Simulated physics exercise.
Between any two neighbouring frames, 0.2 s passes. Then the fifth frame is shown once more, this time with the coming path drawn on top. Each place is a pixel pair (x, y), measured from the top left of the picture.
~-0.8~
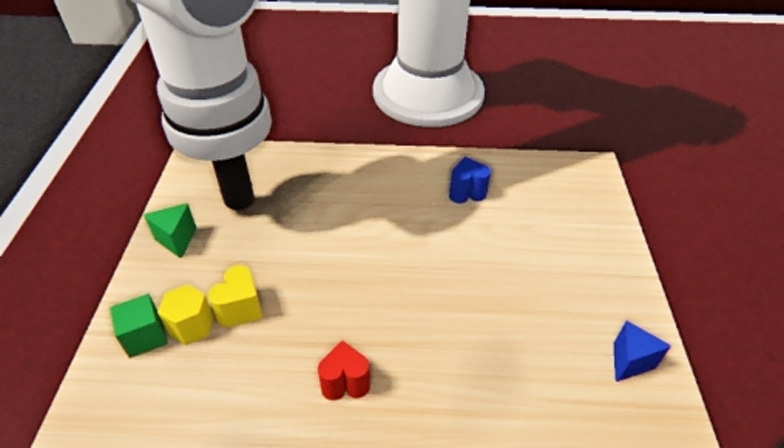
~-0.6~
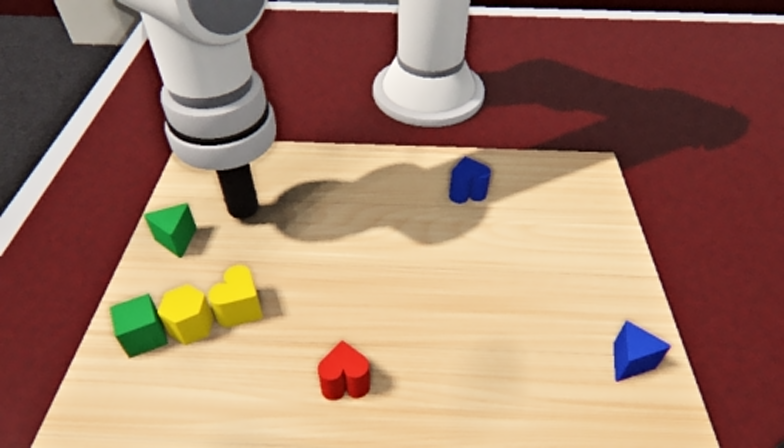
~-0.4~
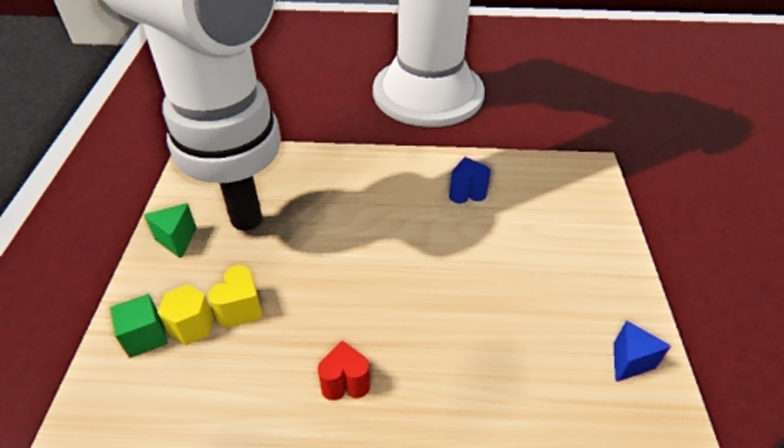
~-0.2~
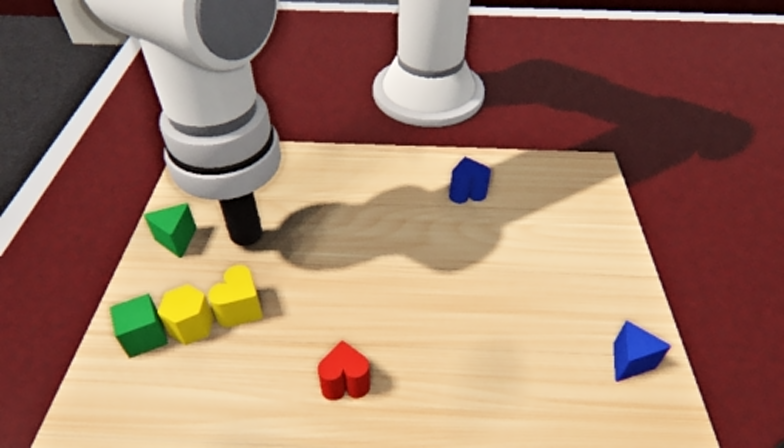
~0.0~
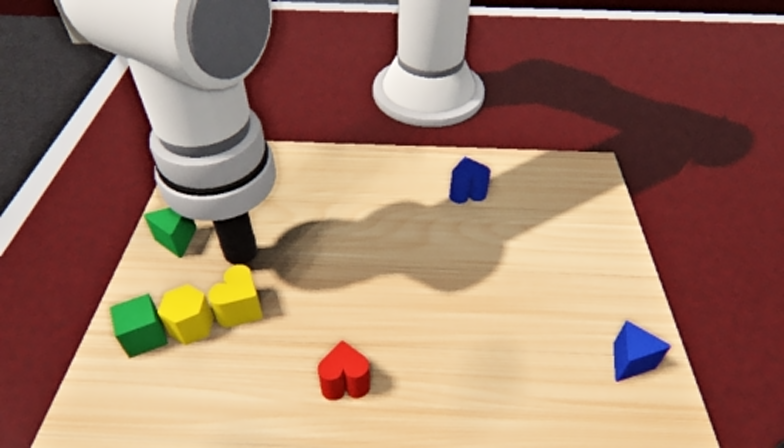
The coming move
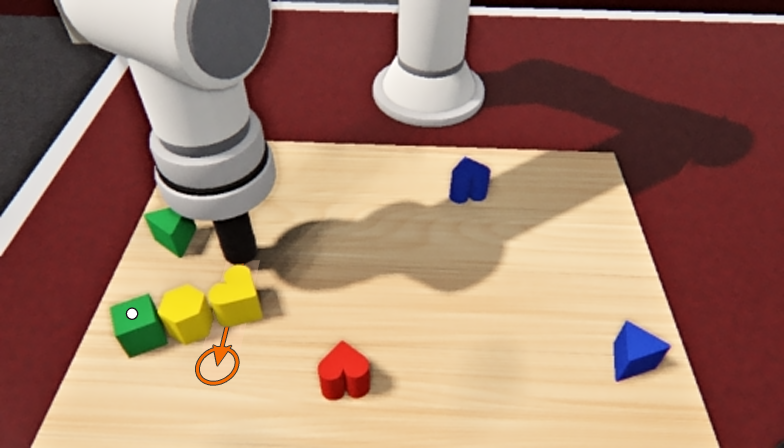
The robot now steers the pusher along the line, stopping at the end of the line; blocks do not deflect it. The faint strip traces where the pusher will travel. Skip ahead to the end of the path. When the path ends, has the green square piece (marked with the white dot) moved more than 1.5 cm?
No, that is not what happens.
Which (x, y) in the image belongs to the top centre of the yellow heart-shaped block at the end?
My best guess is (244, 367).
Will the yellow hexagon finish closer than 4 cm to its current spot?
Final answer: Yes.
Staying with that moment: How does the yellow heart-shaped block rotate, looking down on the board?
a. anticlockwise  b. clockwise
a.
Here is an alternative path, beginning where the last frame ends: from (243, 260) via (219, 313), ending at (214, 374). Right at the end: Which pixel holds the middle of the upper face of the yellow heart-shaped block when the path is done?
The top centre is at (253, 347).
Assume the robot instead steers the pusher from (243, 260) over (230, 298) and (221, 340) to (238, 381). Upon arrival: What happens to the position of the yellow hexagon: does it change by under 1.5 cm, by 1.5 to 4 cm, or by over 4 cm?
It falls in the 1.5 to 4 cm band.
Path on the board, from (243, 260) to (217, 365); the dot is on the green square piece.
The first path, step by step. One third of the way, pusher (233, 285); yellow heart-shaped block (232, 303).
Two thirds of the way, pusher (224, 320); yellow hexagon (175, 311), turned 30° clockwise; yellow heart-shaped block (234, 339), turned 30° anticlockwise.
At the end, pusher (215, 359); green square piece (128, 314); green three-sided block in place; yellow hexagon (173, 320), turned 60° clockwise; yellow heart-shaped block (244, 367), turned 75° anticlockwise.
